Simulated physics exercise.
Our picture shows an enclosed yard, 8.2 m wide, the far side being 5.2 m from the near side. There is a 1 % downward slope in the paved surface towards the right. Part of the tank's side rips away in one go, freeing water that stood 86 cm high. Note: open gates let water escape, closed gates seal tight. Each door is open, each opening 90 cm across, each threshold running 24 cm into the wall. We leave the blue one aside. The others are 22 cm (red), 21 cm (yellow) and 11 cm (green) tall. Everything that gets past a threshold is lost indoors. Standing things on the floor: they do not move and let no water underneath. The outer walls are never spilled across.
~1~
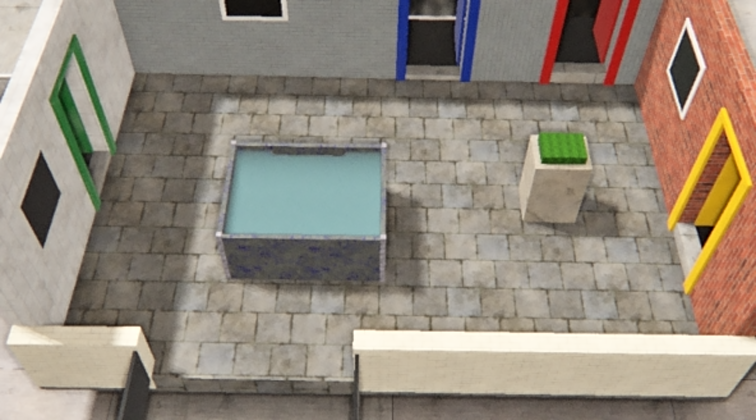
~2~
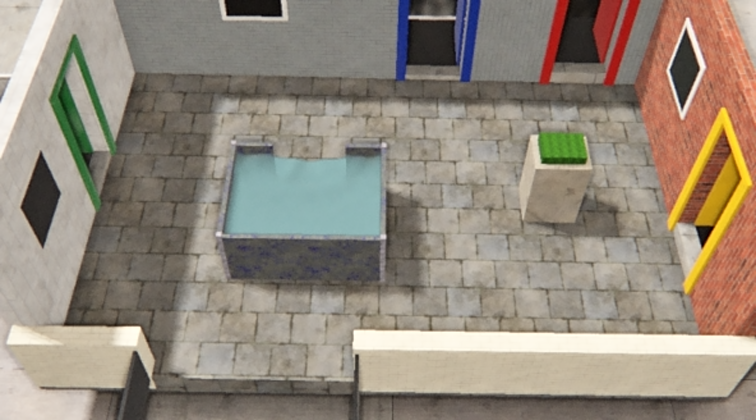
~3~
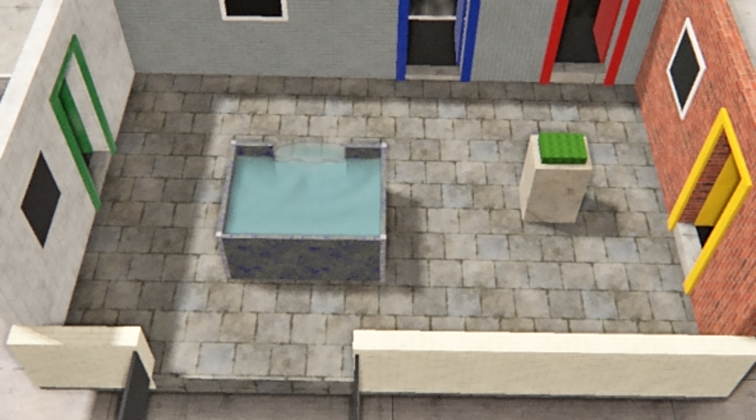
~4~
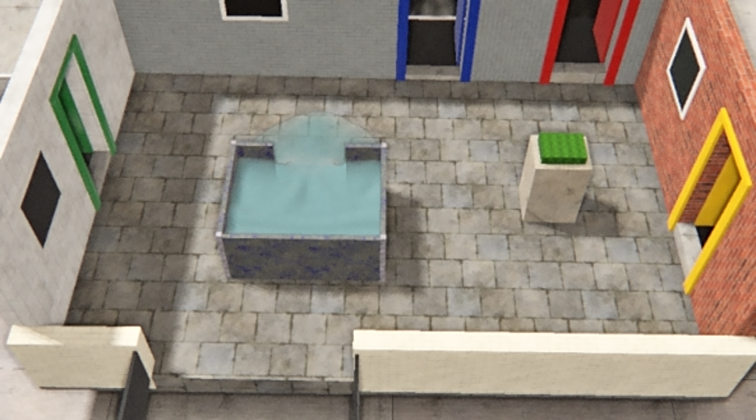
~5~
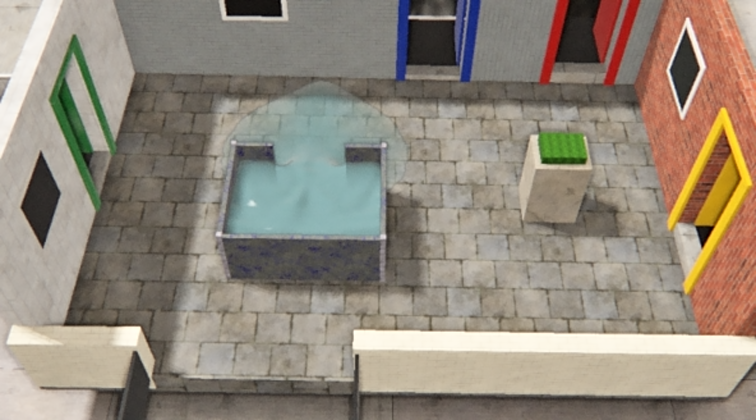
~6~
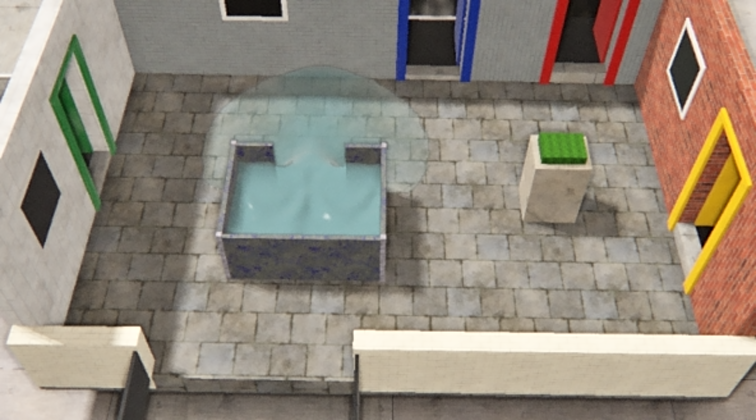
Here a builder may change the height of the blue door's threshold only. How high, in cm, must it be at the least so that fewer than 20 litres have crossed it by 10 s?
At least roughly 14.5 cm high.
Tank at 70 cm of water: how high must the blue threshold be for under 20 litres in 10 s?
It would take a step of about 11.0 cm.
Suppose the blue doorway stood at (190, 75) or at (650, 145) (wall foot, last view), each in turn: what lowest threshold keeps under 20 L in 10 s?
14.0 and 14.5 cm.
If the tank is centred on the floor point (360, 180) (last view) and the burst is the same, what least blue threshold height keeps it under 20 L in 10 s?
It should be around 27 cm high.
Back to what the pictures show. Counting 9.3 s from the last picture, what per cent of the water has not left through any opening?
Remaining share: Around 86 %.
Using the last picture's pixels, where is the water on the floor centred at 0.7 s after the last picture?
Centre of the water: Approx. (314, 184) px.
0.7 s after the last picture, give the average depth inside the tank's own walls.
Some 51 cm.
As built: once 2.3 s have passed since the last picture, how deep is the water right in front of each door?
Door by door in centimetres - blue 13, red 6, yellow 0, green 7.
Then, 0.7 s after the last picture water covers 25 % of the floor, deepest (43 cm) near (315, 185); 19 cm at the blue door, 5 litres in over its 9 cm threshold.
Then, 2.3 s after the last picture water covers 40 % of the floor, deepest (26 cm) near (134, 79); 13 cm at the blue door, 49 litres in over its 9 cm threshold.
Then, 9.3 s after the last picture water covers 95 % of the floor, deepest (12 cm) near (702, 370); 5 cm at the blue door, 63 litres in over its 9 cm threshold.
At the blue door as built, the water peaked near 20 cm, 0.9 s after the last picture.
With a threshold of 13.5 cm, 25 litres would have come in within the 10 s; with 18 cm, 8 litres. So under 20 litres takes about 14.5 cm.
